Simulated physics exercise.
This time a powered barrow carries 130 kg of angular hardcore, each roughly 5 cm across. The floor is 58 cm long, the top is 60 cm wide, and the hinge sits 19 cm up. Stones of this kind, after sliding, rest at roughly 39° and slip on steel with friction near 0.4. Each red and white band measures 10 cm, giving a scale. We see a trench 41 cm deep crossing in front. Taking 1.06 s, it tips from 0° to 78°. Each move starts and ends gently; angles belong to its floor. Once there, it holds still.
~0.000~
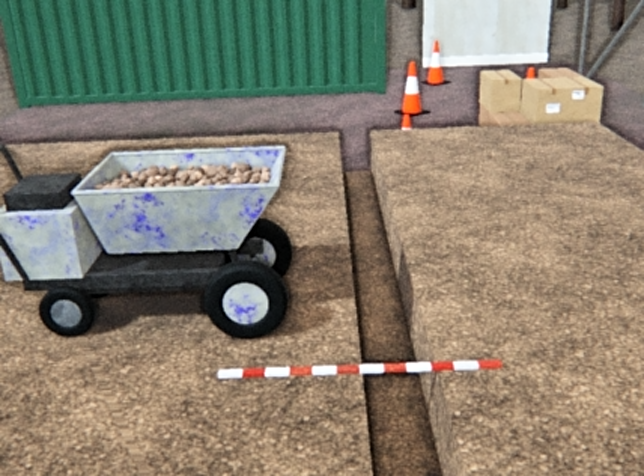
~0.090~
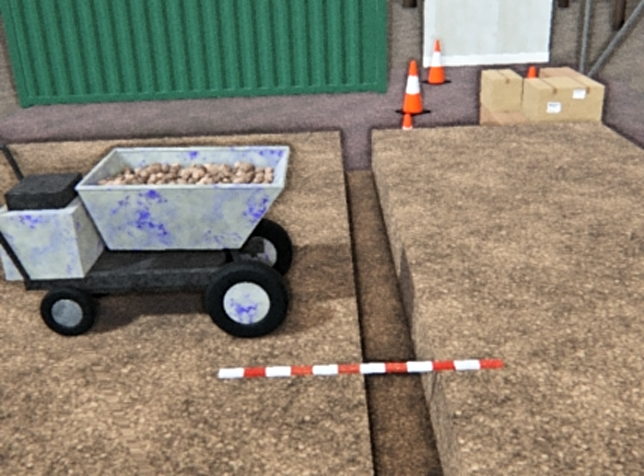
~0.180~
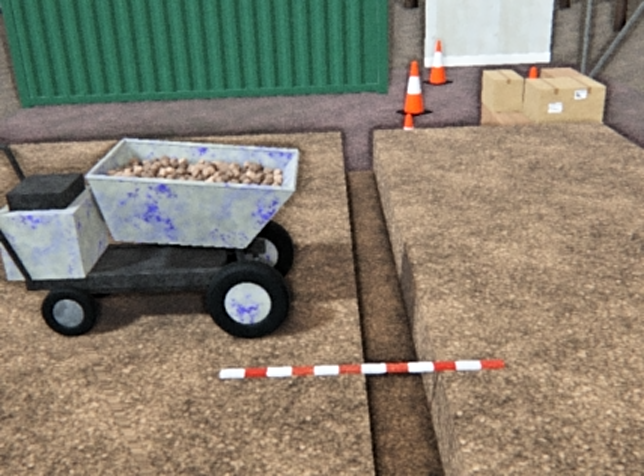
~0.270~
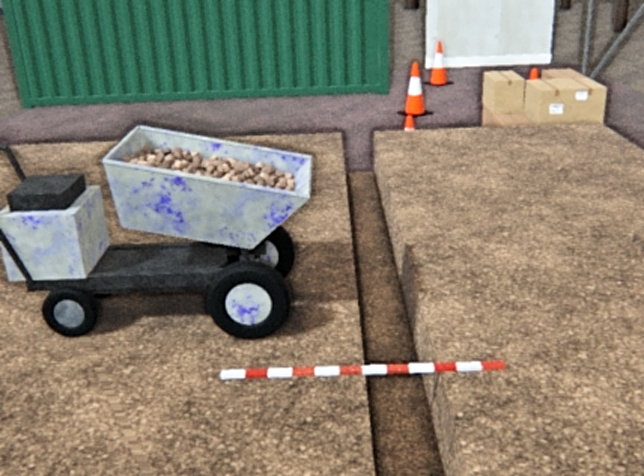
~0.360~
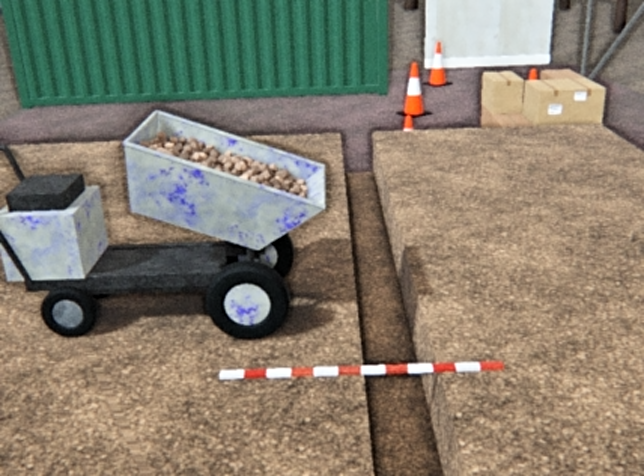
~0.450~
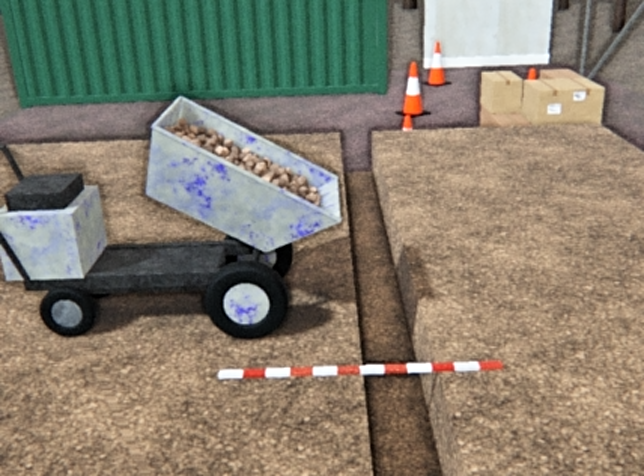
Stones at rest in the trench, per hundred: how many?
Approx. 83 %.
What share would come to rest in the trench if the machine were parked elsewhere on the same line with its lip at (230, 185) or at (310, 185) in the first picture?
Near 80 and near 50 percent.
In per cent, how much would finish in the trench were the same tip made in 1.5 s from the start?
In that case some 90 per cent.
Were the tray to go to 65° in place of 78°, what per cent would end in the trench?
Some 45 in a hundred, I'd say.
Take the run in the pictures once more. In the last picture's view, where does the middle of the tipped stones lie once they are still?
Their middle lands near (398, 352).
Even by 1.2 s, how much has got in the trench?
Some 25 per cent.
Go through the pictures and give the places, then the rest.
The tray is at 0°, its lip at (278, 186); the top of the load is at (195, 172), in the first frame.
Lip at (283, 186), floor tilted 2°, highest stones at (196, 170); the stones move at 0.3 m/s on average, in the second frame.
The tray is at 6°, its lip at (294, 190); the top of the load is at (168, 168); the stones move at 0.6 m/s on average, in the third frame.
Lip at (309, 197), floor tilted 13°, highest stones at (149, 158); the stones move at 0.8 m/s on average, in the fourth frame.
Lip at (325, 207), floor tilted 21°, highest stones at (163, 144); the stones move at 0.9 m/s on average, in the fifth frame.
Lip at (340, 221), floor tilted 30°, highest stones at (180, 131); the stones move at 1.0 m/s on average, in the sixth frame.
After 0.8 s the floor is at 66°; 100 % in the tray; the foremost stones are at (373, 258).
After 1.2 s the floor is at 78°; 66 % in the tray, 27 % in the trench, 7 % past the trench; the foremost stones are at (461, 301).
After 1.5 s the floor is at 78°; 29 % in the tray, 54 % in the trench, 17 % past the trench; the foremost stones are at (536, 284).
After 3.5 s the floor is at 78°; 0 % in the tray, 83 % in the trench, 17 % past the trench; the foremost stones are at (566, 288).
